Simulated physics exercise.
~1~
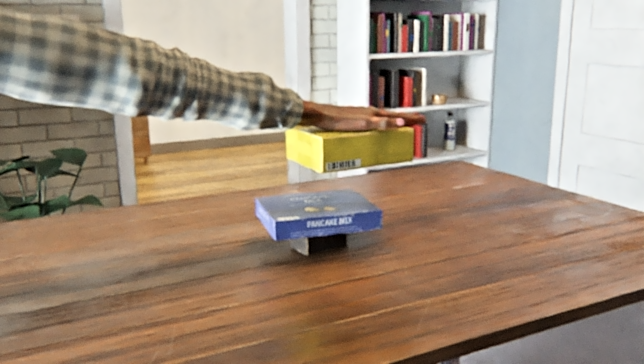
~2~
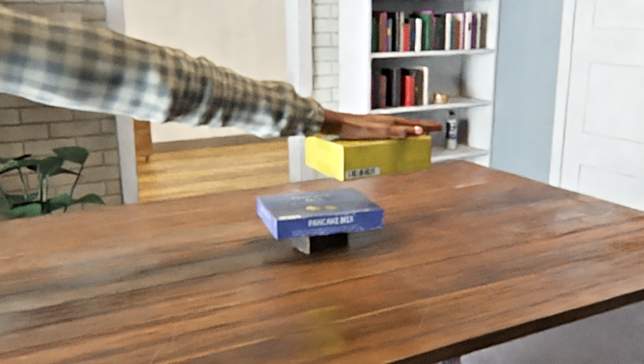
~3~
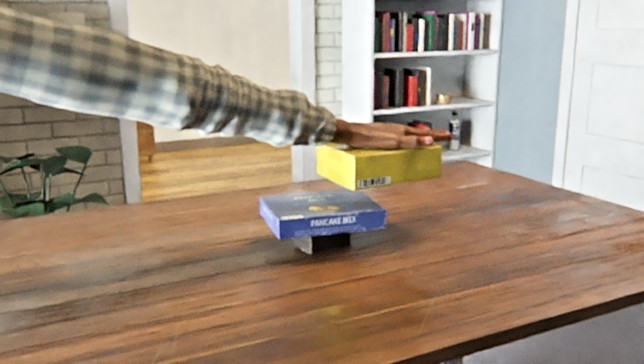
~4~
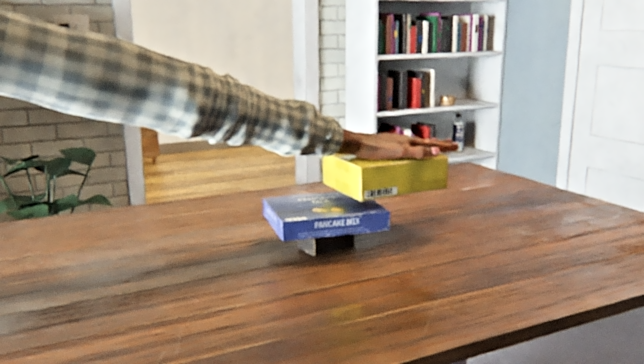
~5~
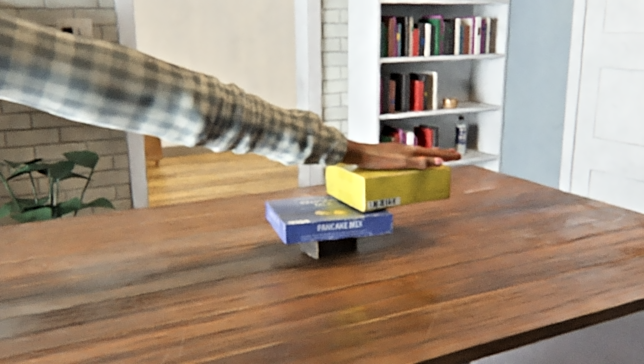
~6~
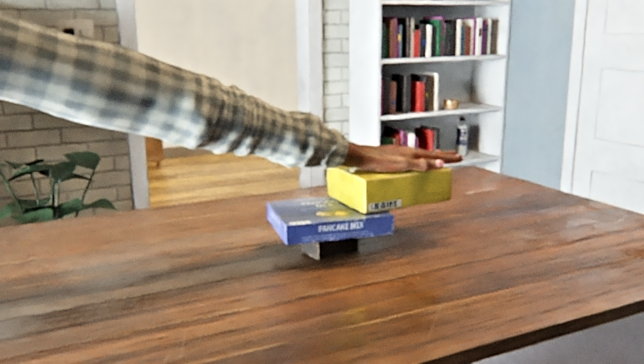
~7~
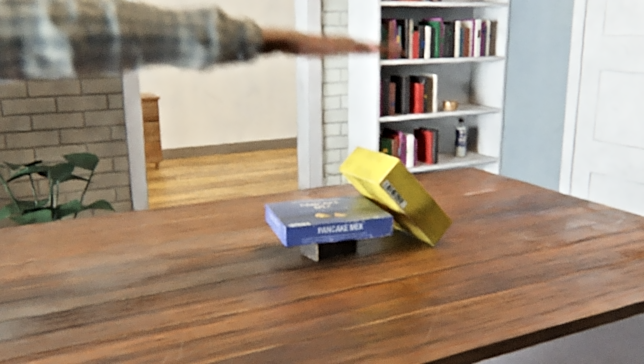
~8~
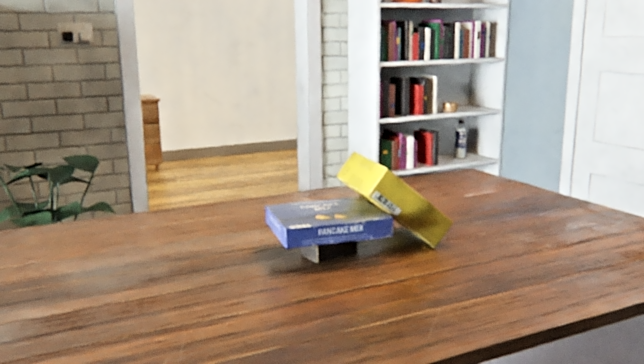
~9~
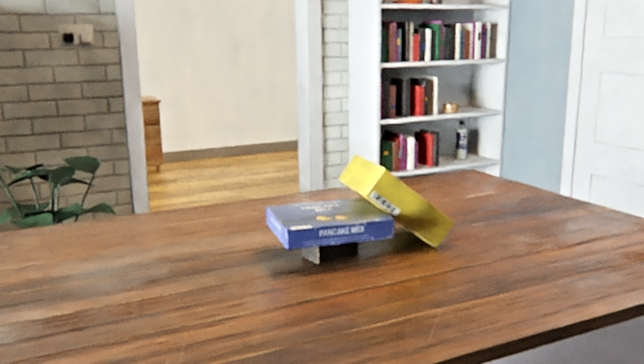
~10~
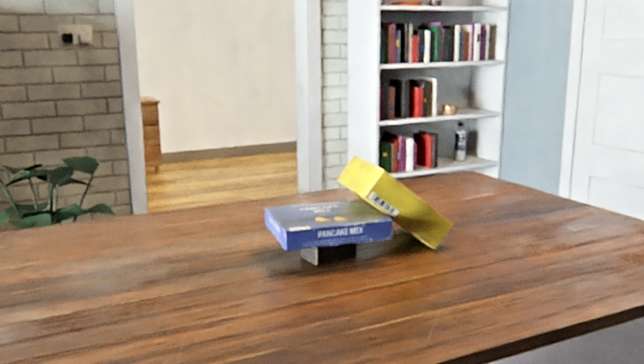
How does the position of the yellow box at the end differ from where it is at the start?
At the start the yellow box is level under the hand, above the blue packet. At the end it is farther right and lower, tilted down to the right against the packet's right edge.
